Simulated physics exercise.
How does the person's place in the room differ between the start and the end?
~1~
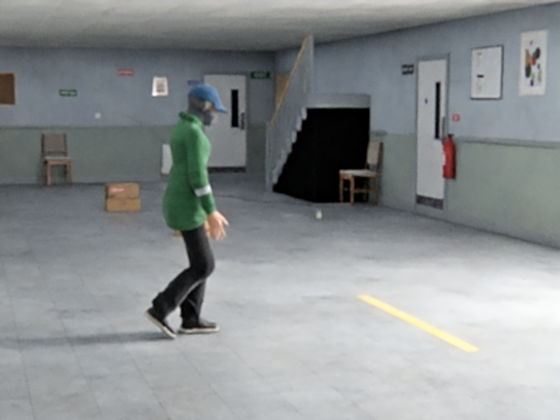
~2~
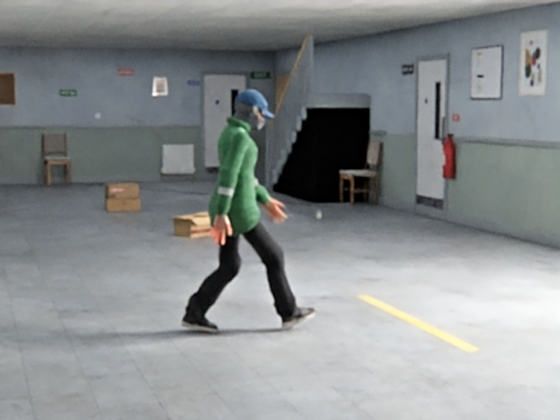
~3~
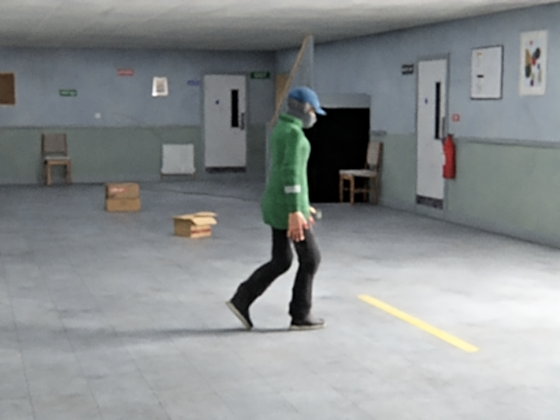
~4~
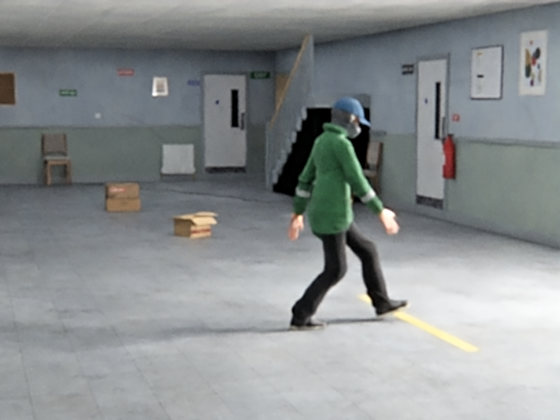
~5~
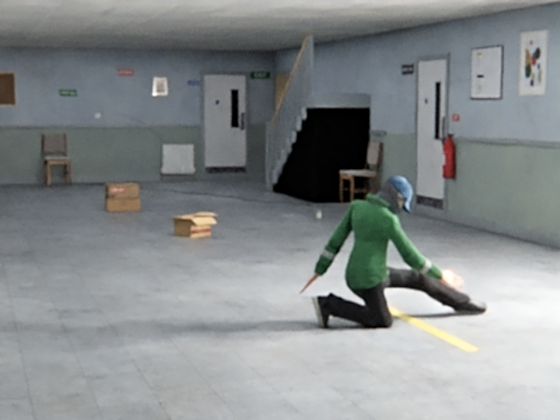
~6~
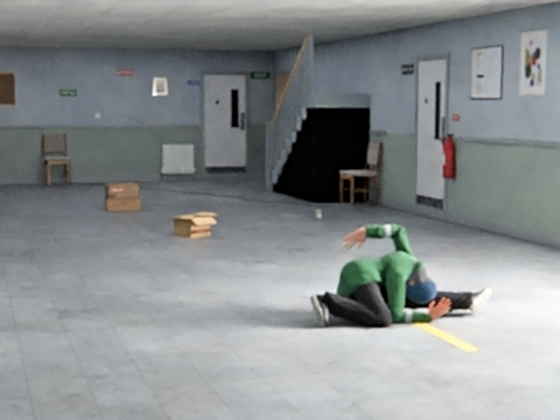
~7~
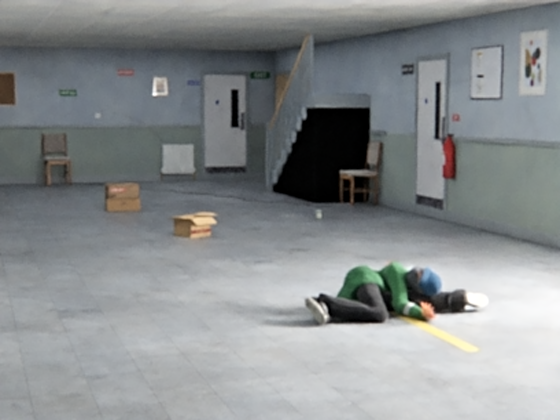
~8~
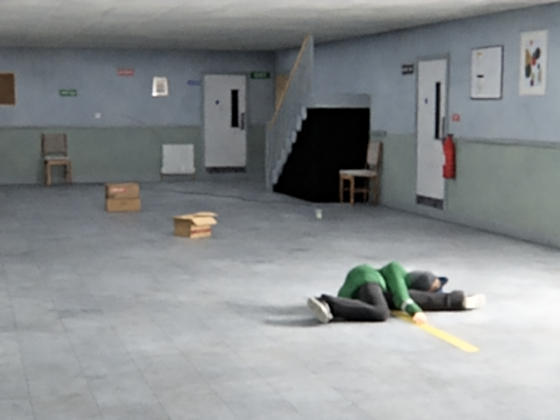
At the start the person is upright on the left side of the room, and by the end the person lies on the floor at the right, by the yellow tape.
